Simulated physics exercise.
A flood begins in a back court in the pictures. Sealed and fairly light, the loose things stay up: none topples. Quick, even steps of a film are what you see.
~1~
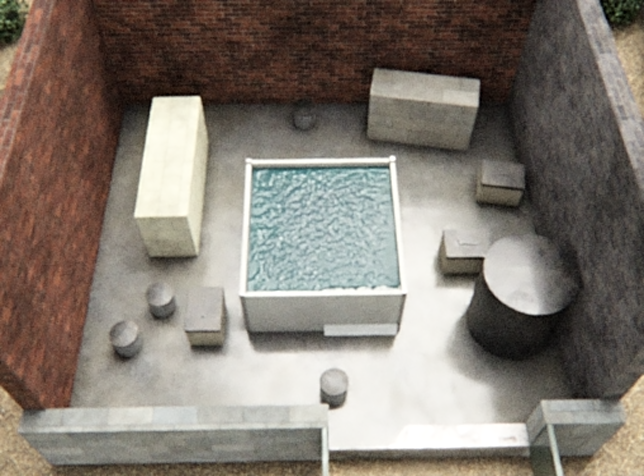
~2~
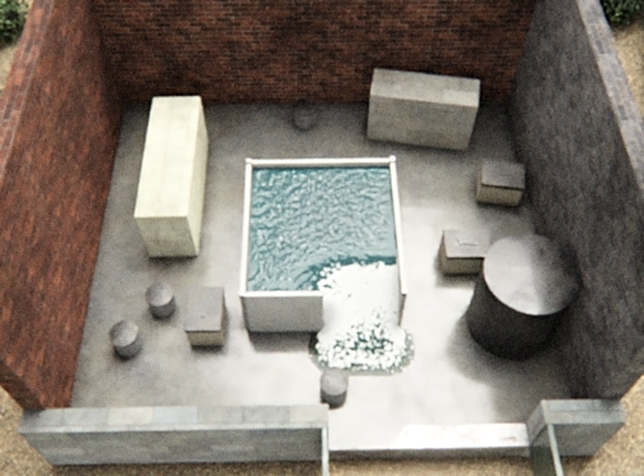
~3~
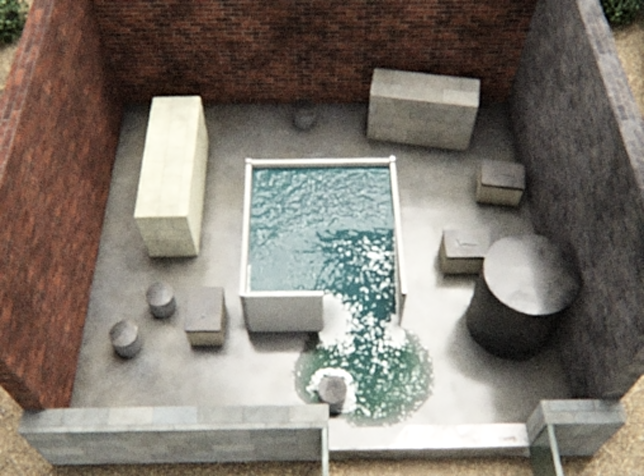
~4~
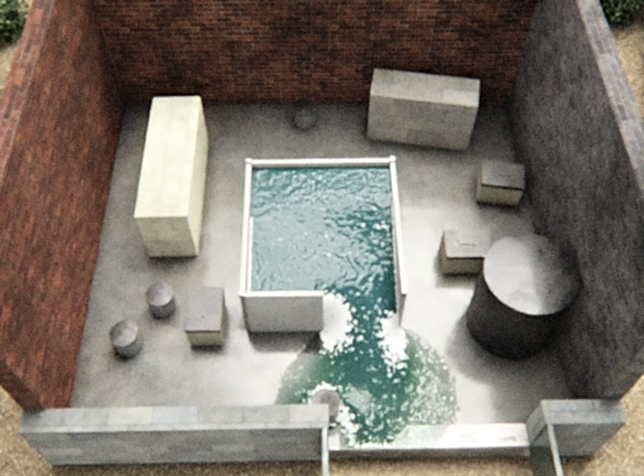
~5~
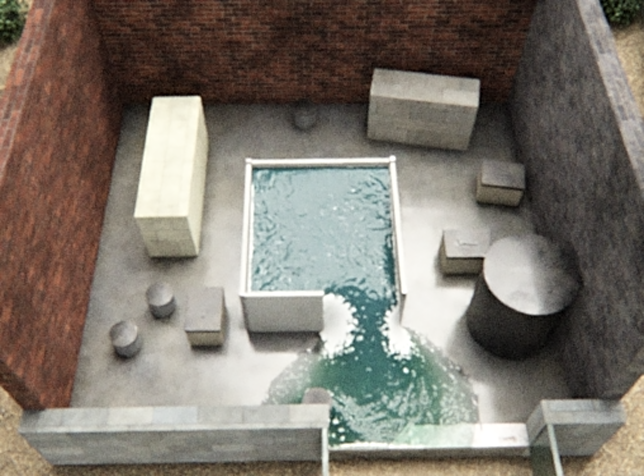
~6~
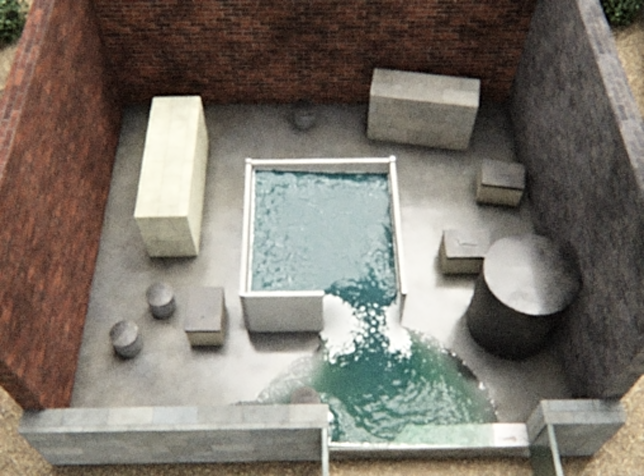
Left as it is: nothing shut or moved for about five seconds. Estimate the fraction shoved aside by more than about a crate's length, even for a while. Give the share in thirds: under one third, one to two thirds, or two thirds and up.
Under one third.
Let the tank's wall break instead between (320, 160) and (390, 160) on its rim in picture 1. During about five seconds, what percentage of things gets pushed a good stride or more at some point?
I make it 70 per cent.
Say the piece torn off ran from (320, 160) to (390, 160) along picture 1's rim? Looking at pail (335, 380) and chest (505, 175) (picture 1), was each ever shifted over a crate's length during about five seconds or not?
One by one - never got there and carried at least that far.
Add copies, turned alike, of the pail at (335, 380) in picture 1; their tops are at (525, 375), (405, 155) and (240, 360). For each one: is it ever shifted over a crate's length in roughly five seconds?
Per listing: Largely stays, largely stays, largely stays.
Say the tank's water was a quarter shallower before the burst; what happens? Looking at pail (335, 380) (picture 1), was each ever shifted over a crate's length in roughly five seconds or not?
Call: At least that much.
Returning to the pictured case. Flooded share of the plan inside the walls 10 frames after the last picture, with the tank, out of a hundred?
I'd estimate around 35 percent.
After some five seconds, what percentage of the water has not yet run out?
My figure is 40 per cent.
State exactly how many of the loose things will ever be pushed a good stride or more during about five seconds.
I make it 1 of them.
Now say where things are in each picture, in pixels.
The first frame shows a pail at (334, 381), on the bottom; a pail at (159, 294) rests on the ground; 0 of 7 have shifted.
The second frame shows a pail at (334, 381), on the bottom; a pail at (159, 294) rests on the ground; 0 of 7 have shifted.
The third frame shows a pail at (333, 389) rests on the ground, close to its start; a pail at (159, 294), on the bottom; 1 of 7 have shifted.
The fourth frame shows a pail at (325, 402) rests on the ground, close to its start; a pail at (159, 294), on the bottom; 1 of 7 have shifted.
The fifth frame shows a pail at (317, 402), on the bottom, close to its start; a pail at (159, 294), on the bottom; 1 of 7 have shifted.
The sixth frame shows a pail at (305, 401), afloat, a stride from its start; a pail at (159, 294) rests on the ground; 1 of 7 have shifted.
A moment on, 1 of 7 are well off their spots; 0 afloat.
Next, 1 of 7 are well off their spots; 0 afloat.
Later, 1 of 7 are well off their spots; 0 afloat.
In the end, 1 of 7 are well off their spots, and 1 have been at some point; 0 afloat.
